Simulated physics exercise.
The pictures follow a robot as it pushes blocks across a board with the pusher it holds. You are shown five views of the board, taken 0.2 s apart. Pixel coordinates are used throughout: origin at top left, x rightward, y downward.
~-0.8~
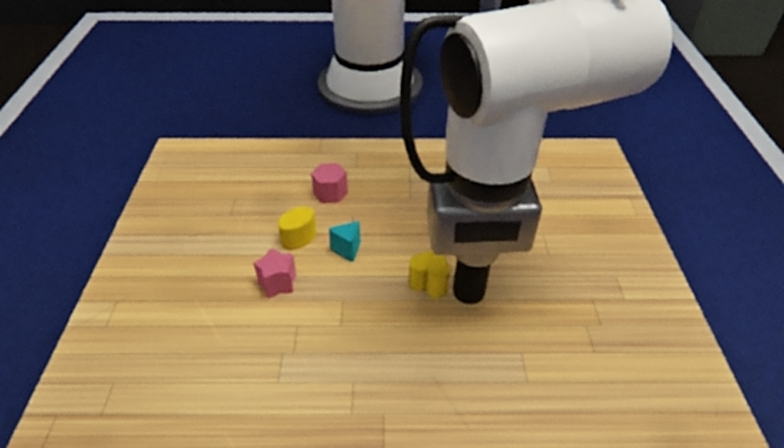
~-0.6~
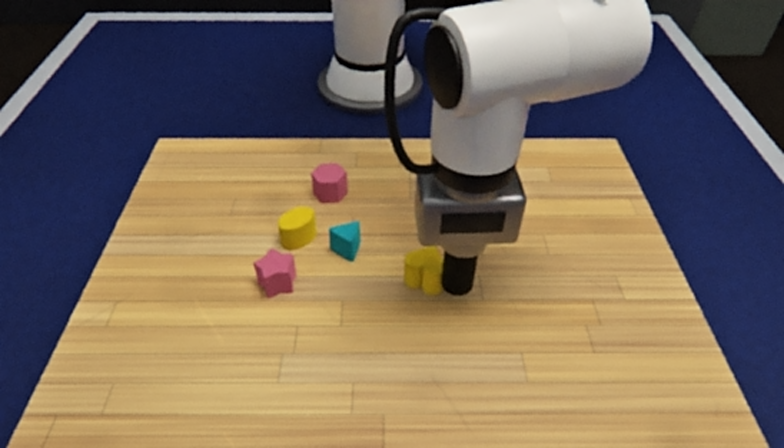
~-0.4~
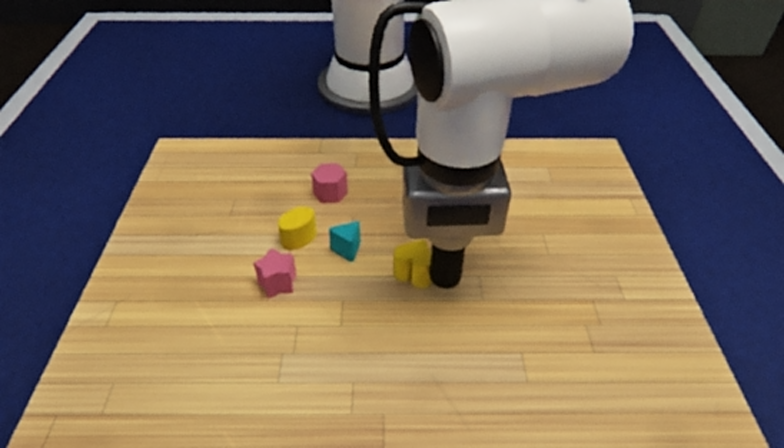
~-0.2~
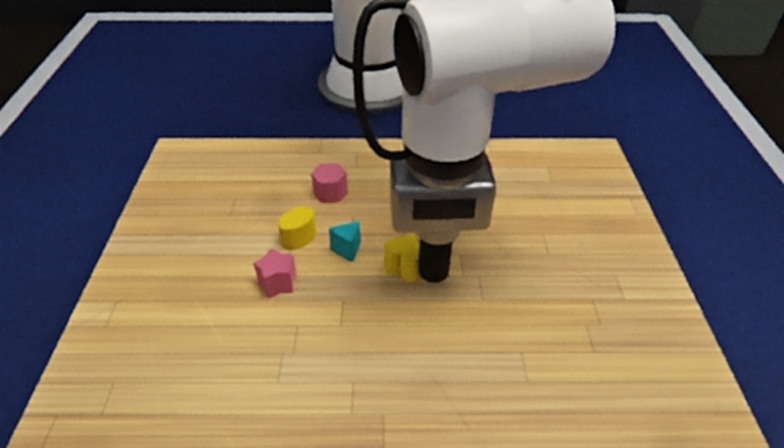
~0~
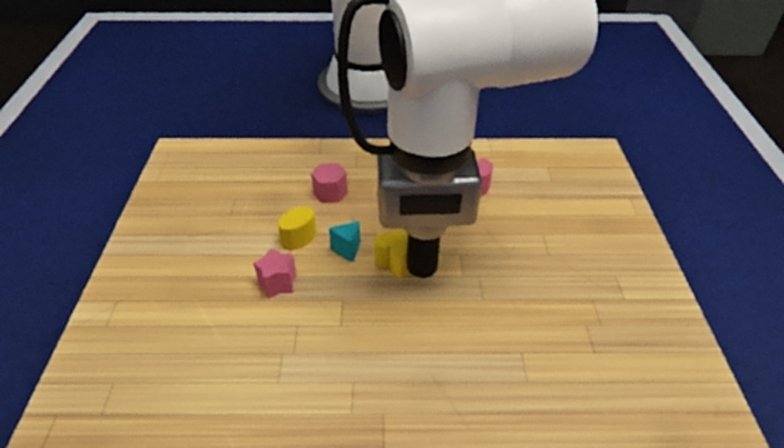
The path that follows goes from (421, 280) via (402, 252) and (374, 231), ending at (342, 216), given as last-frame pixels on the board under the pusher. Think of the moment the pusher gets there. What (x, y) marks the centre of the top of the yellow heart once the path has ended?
My estimate: (310, 202).
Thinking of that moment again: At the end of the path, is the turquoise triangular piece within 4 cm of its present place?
Answer: Yes.
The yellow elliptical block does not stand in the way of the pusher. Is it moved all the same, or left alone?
Moved off its spot.
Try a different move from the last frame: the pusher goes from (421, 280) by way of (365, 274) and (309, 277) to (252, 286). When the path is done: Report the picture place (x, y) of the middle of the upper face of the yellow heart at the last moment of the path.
When the path ends, it will be at (365, 231).
The first path, step by step. One third of the way, pusher (403, 239); turquoise triangular piece (340, 227), turned 20° anticlockwise; yellow heart (370, 221), turned 35° anticlockwise.
Two thirds of the way, pusher (373, 219); turquoise triangular piece (324, 226), turned 75° anticlockwise; yellow heart (339, 207), turned 60° anticlockwise.
At the end, pusher (341, 204); yellow elliptical block (283, 220); pink hexagon in place; turquoise triangular piece (322, 226), turned 85° anticlockwise; yellow heart (310, 202), turned 110° anticlockwise.
